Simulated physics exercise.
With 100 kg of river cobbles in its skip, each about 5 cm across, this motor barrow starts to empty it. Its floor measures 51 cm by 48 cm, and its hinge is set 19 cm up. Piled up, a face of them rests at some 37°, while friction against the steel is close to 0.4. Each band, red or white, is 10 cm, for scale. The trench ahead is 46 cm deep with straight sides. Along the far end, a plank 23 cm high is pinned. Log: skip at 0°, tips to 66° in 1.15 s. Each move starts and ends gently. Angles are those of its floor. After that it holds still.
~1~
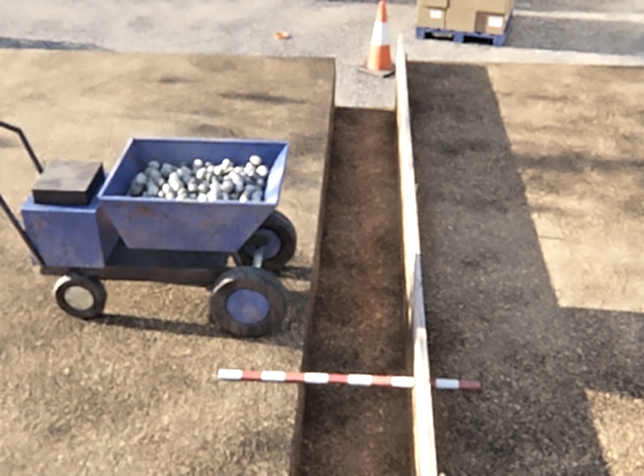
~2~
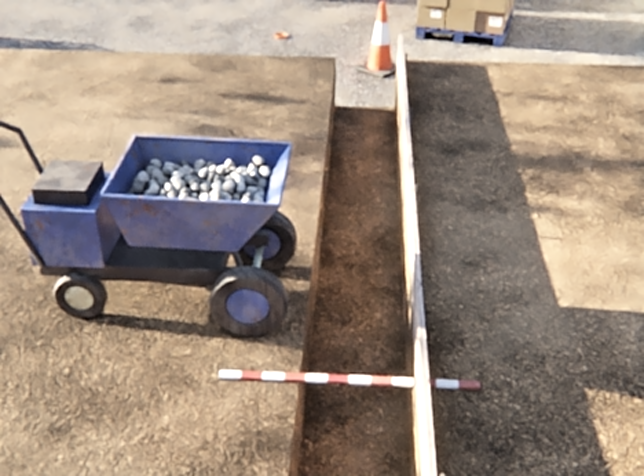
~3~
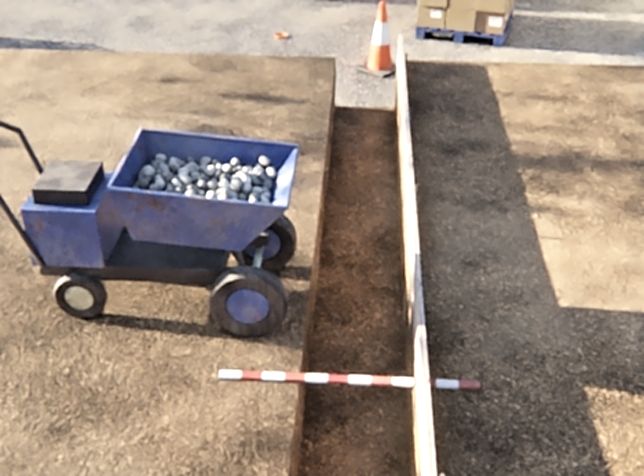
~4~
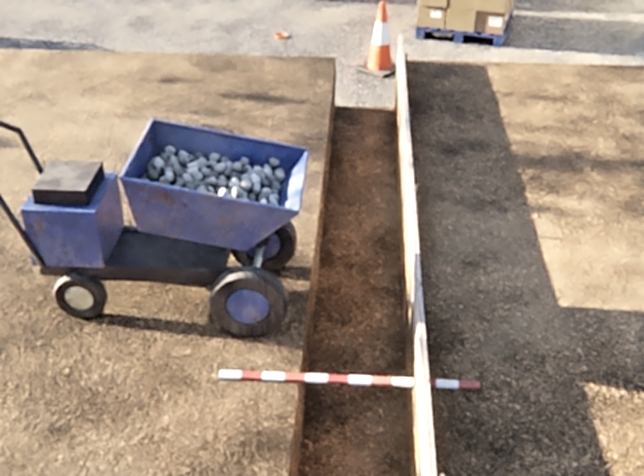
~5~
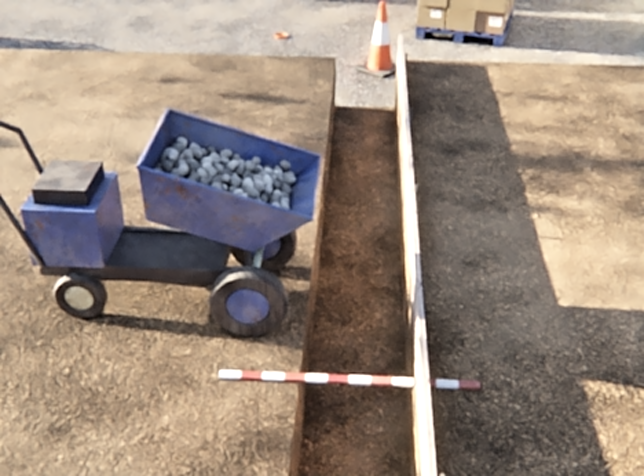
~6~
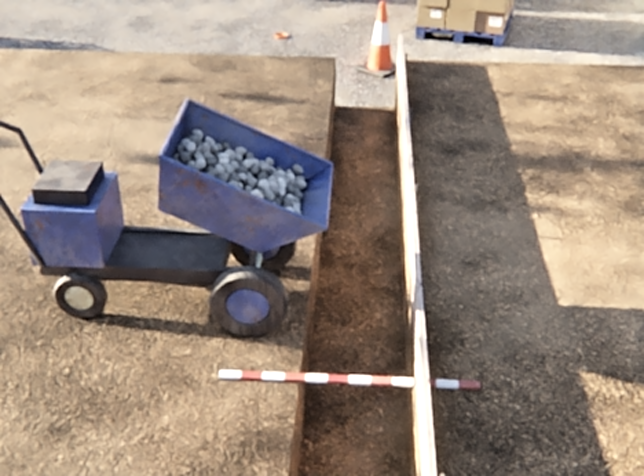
The blue skip of a small motor barrow, loaded with grey cobbles, started out level, then tilted steadily to the right toward a straight-sided trench, its back end rising while the wheels stayed still.
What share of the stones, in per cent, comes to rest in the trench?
About 86 per cent of the stones finish in the trench.
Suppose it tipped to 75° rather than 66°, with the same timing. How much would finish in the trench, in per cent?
It would be close to 95 percent.
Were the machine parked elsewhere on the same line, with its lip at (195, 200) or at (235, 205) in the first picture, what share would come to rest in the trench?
90 %, then 85 %.
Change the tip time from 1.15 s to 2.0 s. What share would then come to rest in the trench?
Roughly 90 per cent.
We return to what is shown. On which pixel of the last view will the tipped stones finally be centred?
Their centre sits close to (380, 365).
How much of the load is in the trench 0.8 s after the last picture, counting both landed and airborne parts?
By then, around 15 percent.
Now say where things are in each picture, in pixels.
The first frame shows lip at (277, 205), floor tilted 0°, highest stones at (195, 176).
The second frame shows lip at (279, 206), floor tilted 1°, highest stones at (197, 174).
In the third frame, the skip is at 5°, its lip at (287, 208); the top of the load is at (177, 171).
The fourth frame shows lip at (299, 213), floor tilted 10°, highest stones at (172, 165).
In the fifth frame, the skip is at 17°, its lip at (312, 219); the top of the load is at (180, 156).
The sixth frame shows lip at (327, 229), floor tilted 25°, highest stones at (193, 145).
Then, 0.4 s after the last picture the floor is at 56°, 100 % in the skip; the foremost stones are at (346, 246).
Then, 0.8 s after the last picture the floor is at 66°, 83 % in the skip, 16 % in the trench; the foremost stones are at (412, 278).
Then, 1.1 s after the last picture the floor is at 66°, 48 % in the skip, 47 % in the trench, 5 % past the trench; the foremost stones are at (476, 294).
Then, 3.1 s after the last picture the floor is at 66°, 9 % in the skip, 86 % in the trench, 5 % past the trench; the foremost stones are at (511, 292).
